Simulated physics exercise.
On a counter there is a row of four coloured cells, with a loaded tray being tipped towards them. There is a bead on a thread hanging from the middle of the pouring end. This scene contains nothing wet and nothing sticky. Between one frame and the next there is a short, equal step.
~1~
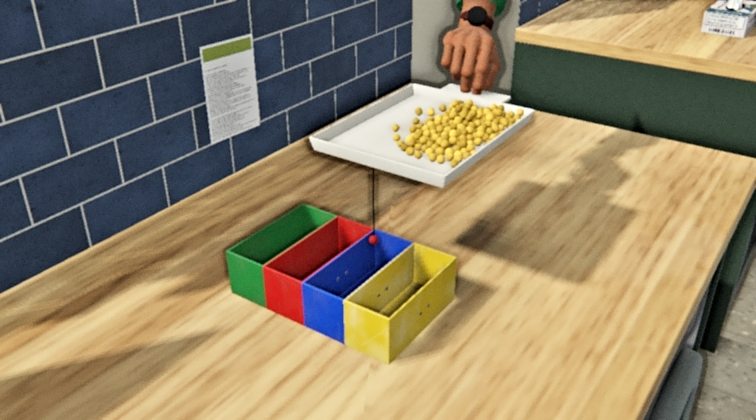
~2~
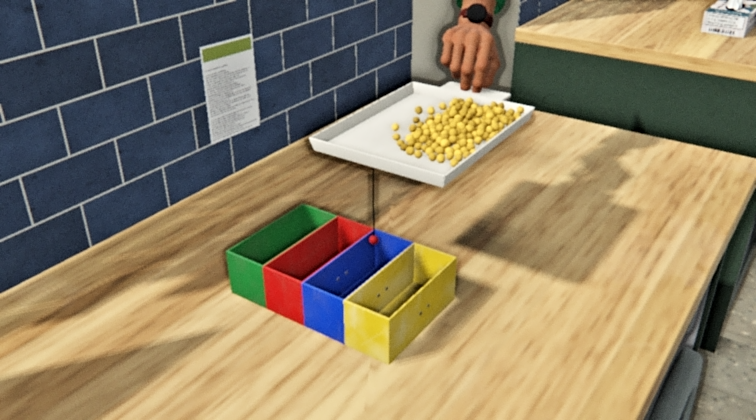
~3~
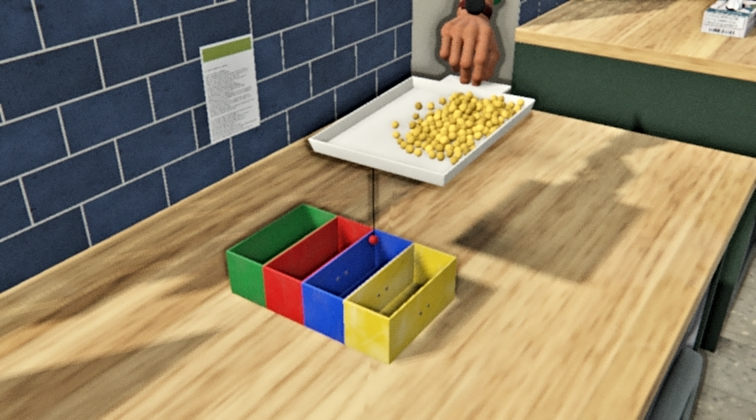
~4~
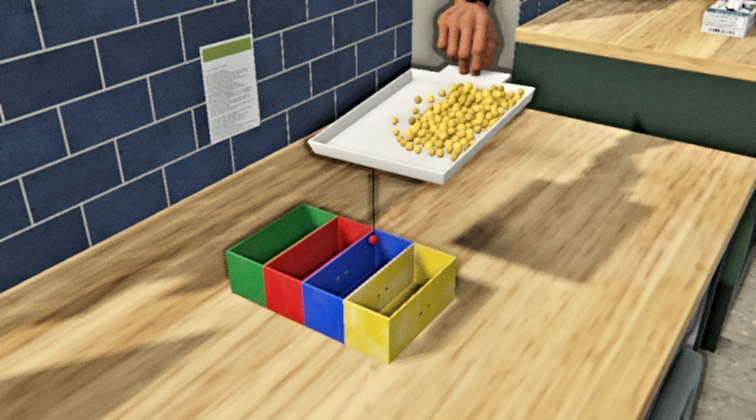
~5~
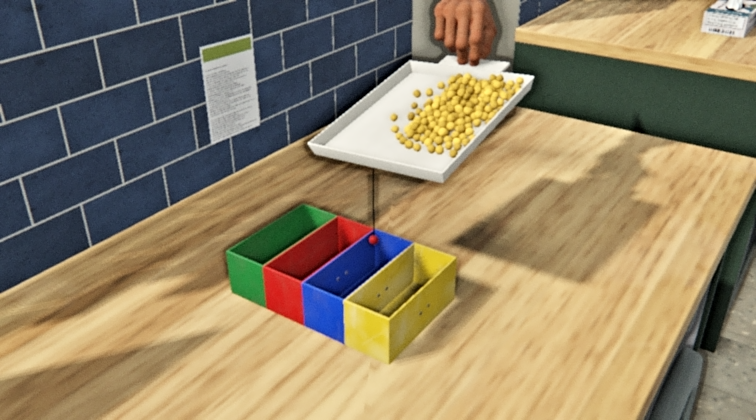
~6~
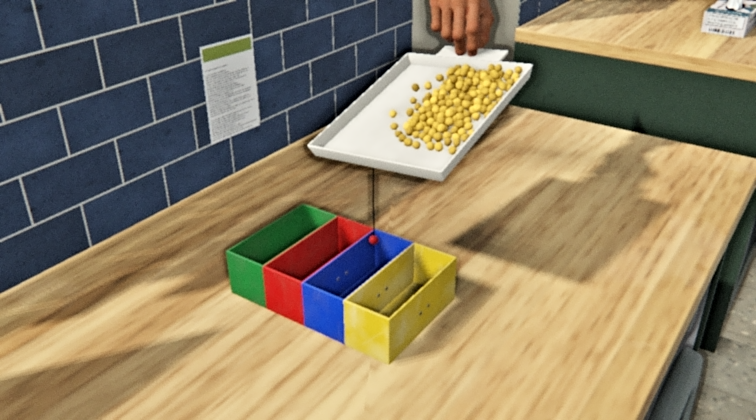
A white tray of small yellow balls, held at its far end by a hand wearing a dark wristband, slowly steepens as that end rises and its near edge dips slightly at the left corner. The balls stay bunched towards the hand, above a wooden counter beside a blue tiled wall, seen from above by a still camera. Below, green, red, blue and yellow cells sit motionless left to right, near a hanging red bead.
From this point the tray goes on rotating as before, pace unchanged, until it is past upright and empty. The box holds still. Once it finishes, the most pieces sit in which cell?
In the red cell.
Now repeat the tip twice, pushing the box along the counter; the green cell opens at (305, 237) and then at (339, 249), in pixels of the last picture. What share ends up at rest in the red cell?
It would be near 40 per cent first and near 10 per cent second.
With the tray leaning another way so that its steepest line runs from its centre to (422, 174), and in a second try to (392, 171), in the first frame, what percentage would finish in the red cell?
The share is 0 per cent in the first and 10 per cent in the second.
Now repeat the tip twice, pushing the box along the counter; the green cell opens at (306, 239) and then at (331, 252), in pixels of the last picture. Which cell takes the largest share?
Try one: Green; try two: Green.
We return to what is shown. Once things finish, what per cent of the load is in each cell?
Approximate shares in per cent - green cell 20, red cell 50, blue cell 20, yellow cell 10.
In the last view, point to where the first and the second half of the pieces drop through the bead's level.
About (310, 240) to begin with, then about (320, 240).
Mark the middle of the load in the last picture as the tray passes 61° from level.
I'd put it at about (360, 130).
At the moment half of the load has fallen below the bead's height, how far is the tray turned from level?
110 degrees.
Soon after the last picture, tray tipped steeply; most on the tray; a stray few in the red cell; a stray few in the green cell; a stray few in the blue cell; a small part falling or outside the box.
A little later, tray tipped past a quarter turn; most on the tray; a small part in the red cell; a stray few in the green cell; a stray few in the blue cell; a small part falling or outside the box.
Later still, tray tipped past a quarter turn; about half in the red cell; about a quarter in the blue cell; about a quarter in the green cell; a small part in the yellow cell; a stray few falling or outside the box.
At rest, tray tipped past a quarter turn; about half in the red cell; about a quarter in the blue cell; about a quarter in the green cell; a small part in the yellow cell; a stray few outside the box.
